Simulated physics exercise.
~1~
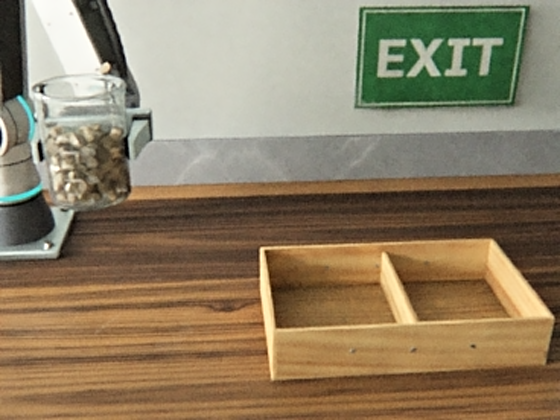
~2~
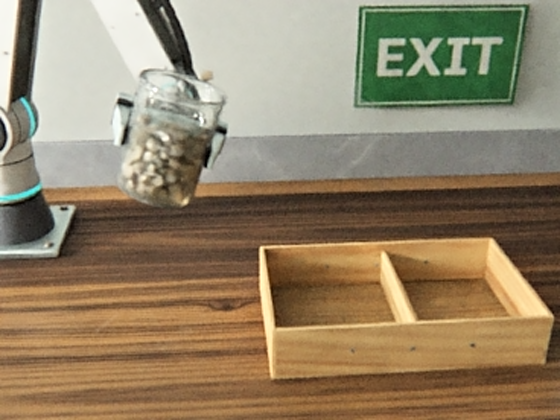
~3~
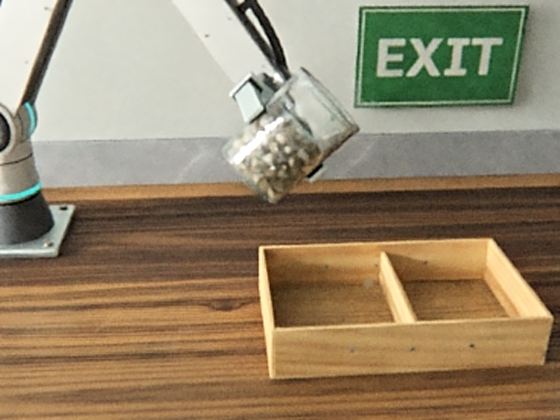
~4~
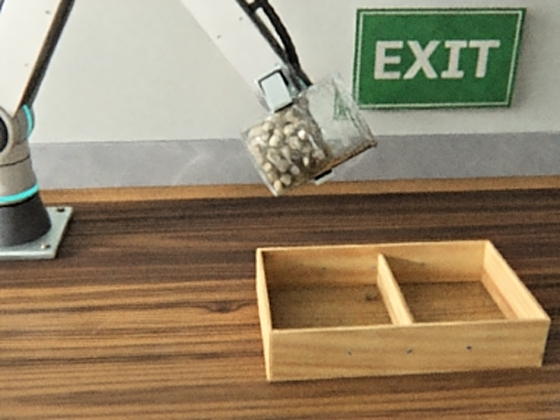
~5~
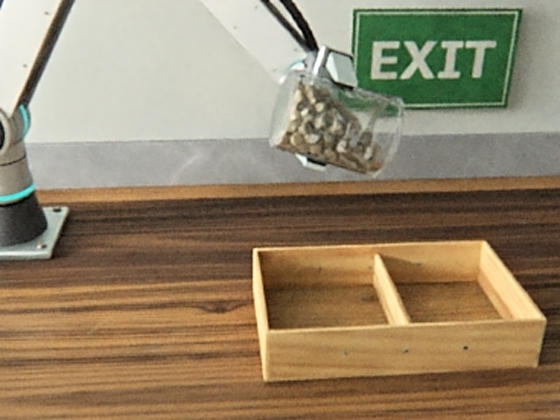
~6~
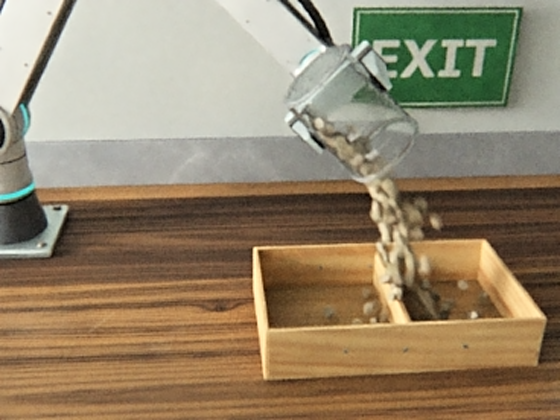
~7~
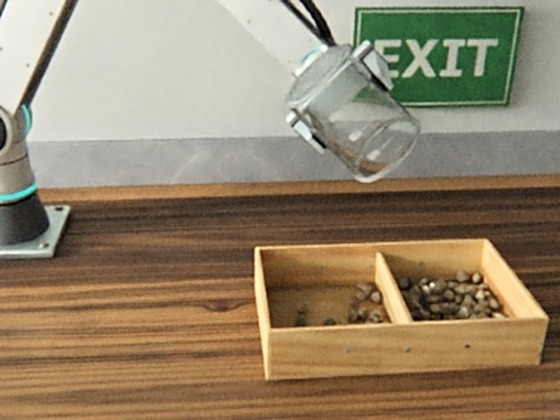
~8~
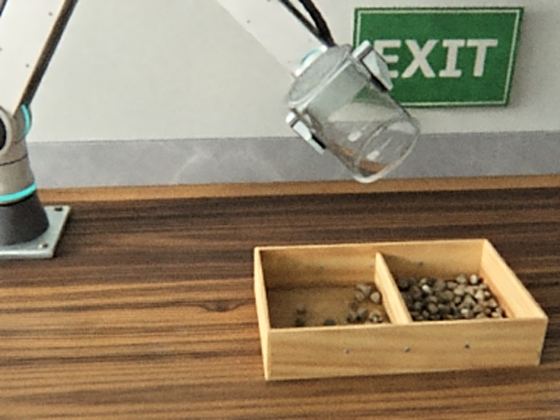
A white and grey robot arm, seen from the front at the left of a dark striped wooden table, holds a clear cup of small grey-brown pebbles. A shallow, pale wooden box with two compartments sits to the right, and a green EXIT sign hangs on the grey wall behind. The arm carries the cup rightward, tilting it more and more until it hangs over the box. The pebbles then pour out in a stream onto the divider. Most settle in the right compartment, a smaller number lie in the left, and the emptied cup stays tipped above them.
